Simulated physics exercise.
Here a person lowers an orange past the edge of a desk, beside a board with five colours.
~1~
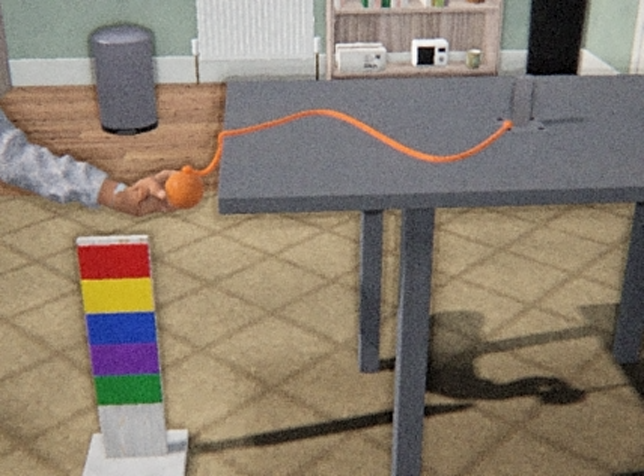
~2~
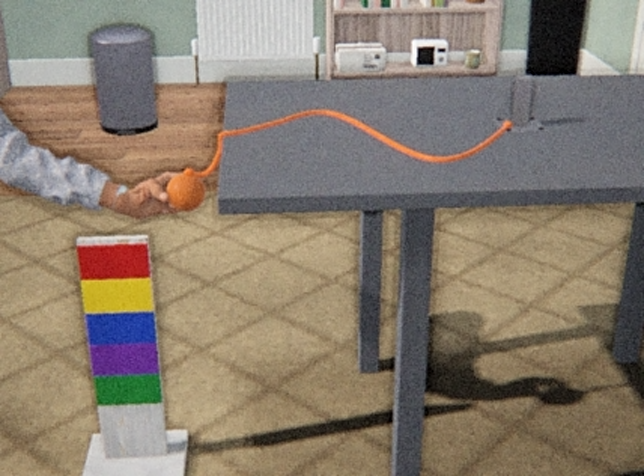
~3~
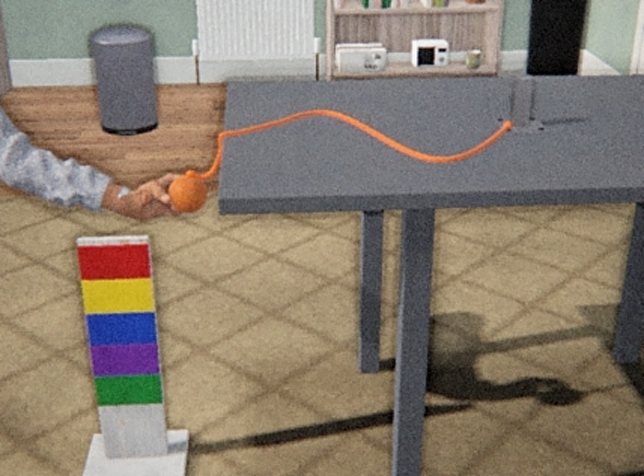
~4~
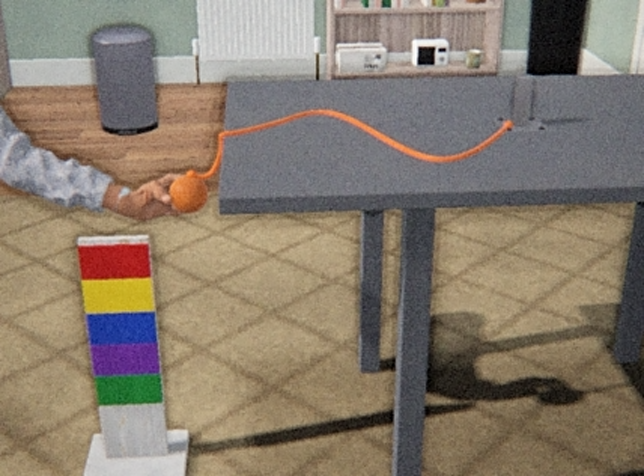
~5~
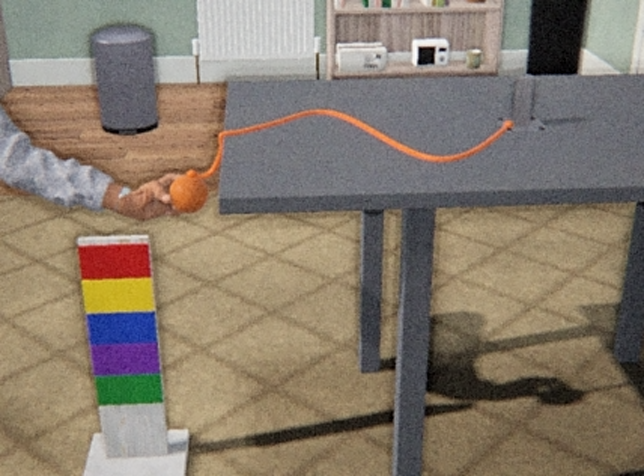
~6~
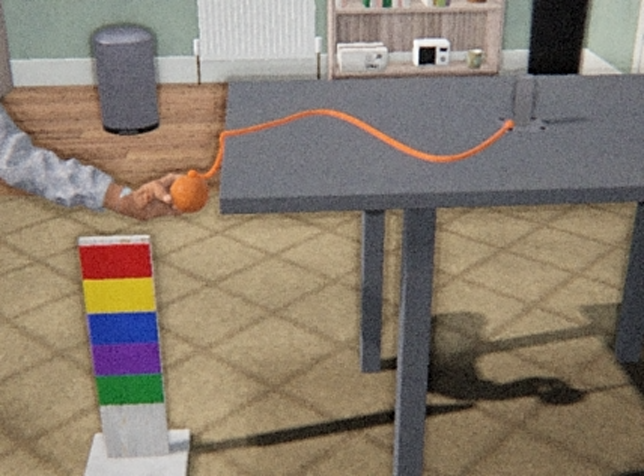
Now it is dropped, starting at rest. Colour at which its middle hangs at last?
The purple one.
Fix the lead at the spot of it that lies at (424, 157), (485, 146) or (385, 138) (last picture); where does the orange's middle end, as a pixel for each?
About (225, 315), (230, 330) and (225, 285).
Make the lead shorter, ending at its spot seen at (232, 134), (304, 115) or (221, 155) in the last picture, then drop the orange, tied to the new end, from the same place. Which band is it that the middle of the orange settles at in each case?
For the first: Yellow; for the second: No band; for the third: Blue.
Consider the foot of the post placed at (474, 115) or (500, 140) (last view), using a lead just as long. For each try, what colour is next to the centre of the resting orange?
For the first it would be green, for the second green.
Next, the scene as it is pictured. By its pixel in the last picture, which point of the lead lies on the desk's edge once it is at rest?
The one at (348, 118).
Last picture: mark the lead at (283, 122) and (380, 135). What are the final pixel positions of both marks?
Final spots: (227, 232), then (289, 139).
Soon after, orange near (253, 354); level with purple.
Then, orange near (219, 360); level with purple.
At rest, orange near (237, 364); level with purple. Its centre hangs level with the purple band.
